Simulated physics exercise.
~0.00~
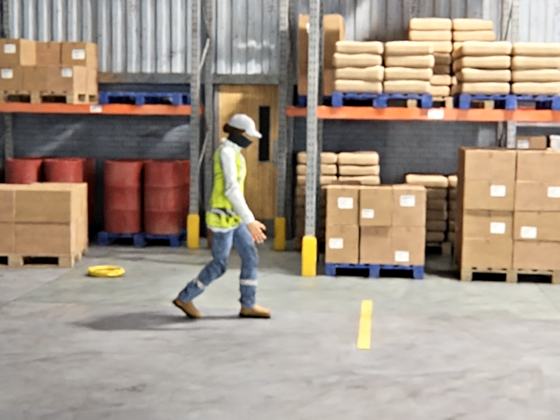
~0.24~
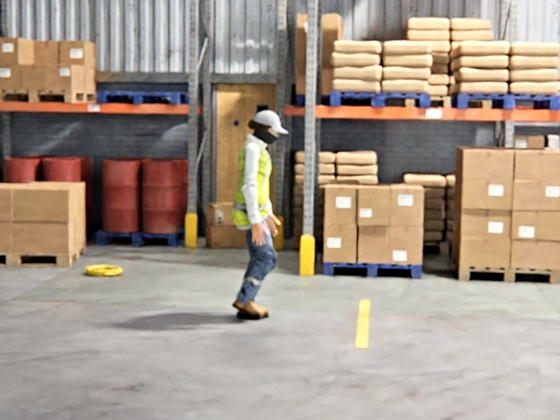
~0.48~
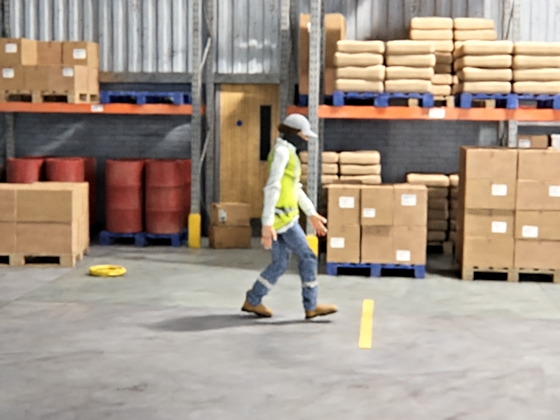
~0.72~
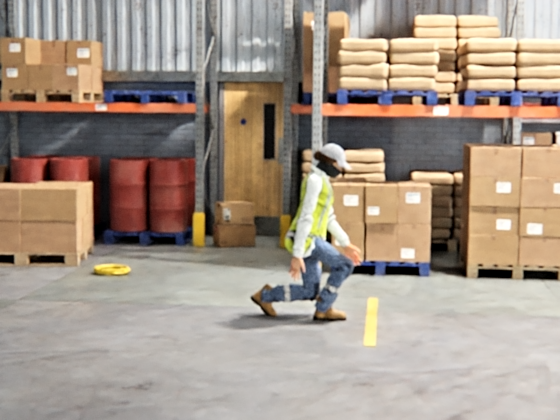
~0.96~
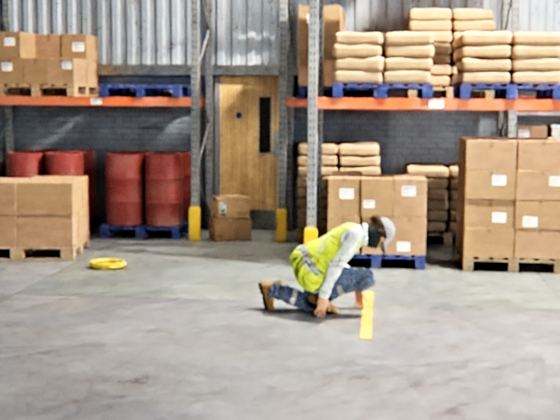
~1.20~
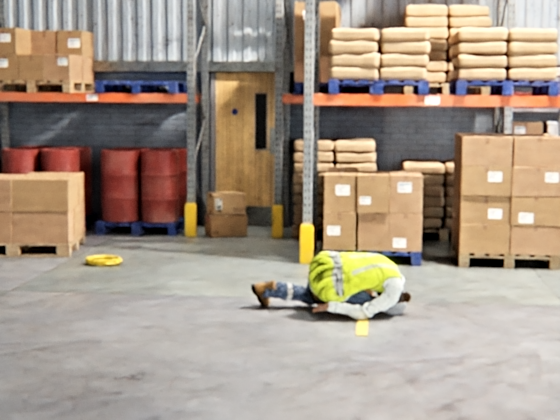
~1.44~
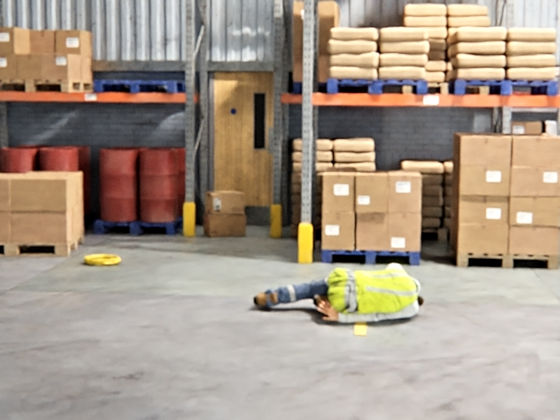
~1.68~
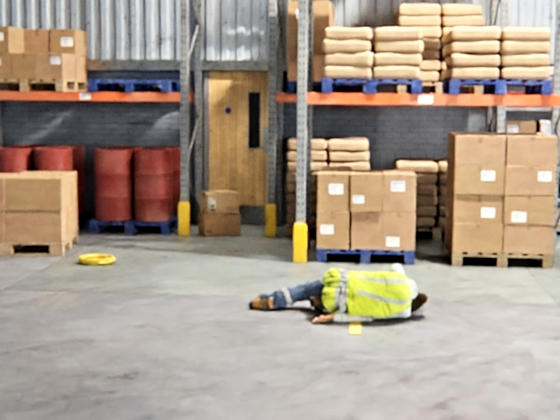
Worker in yellow vest walking right across a warehouse floor, sinking to knees, folding forward and lying still across a yellow strip.
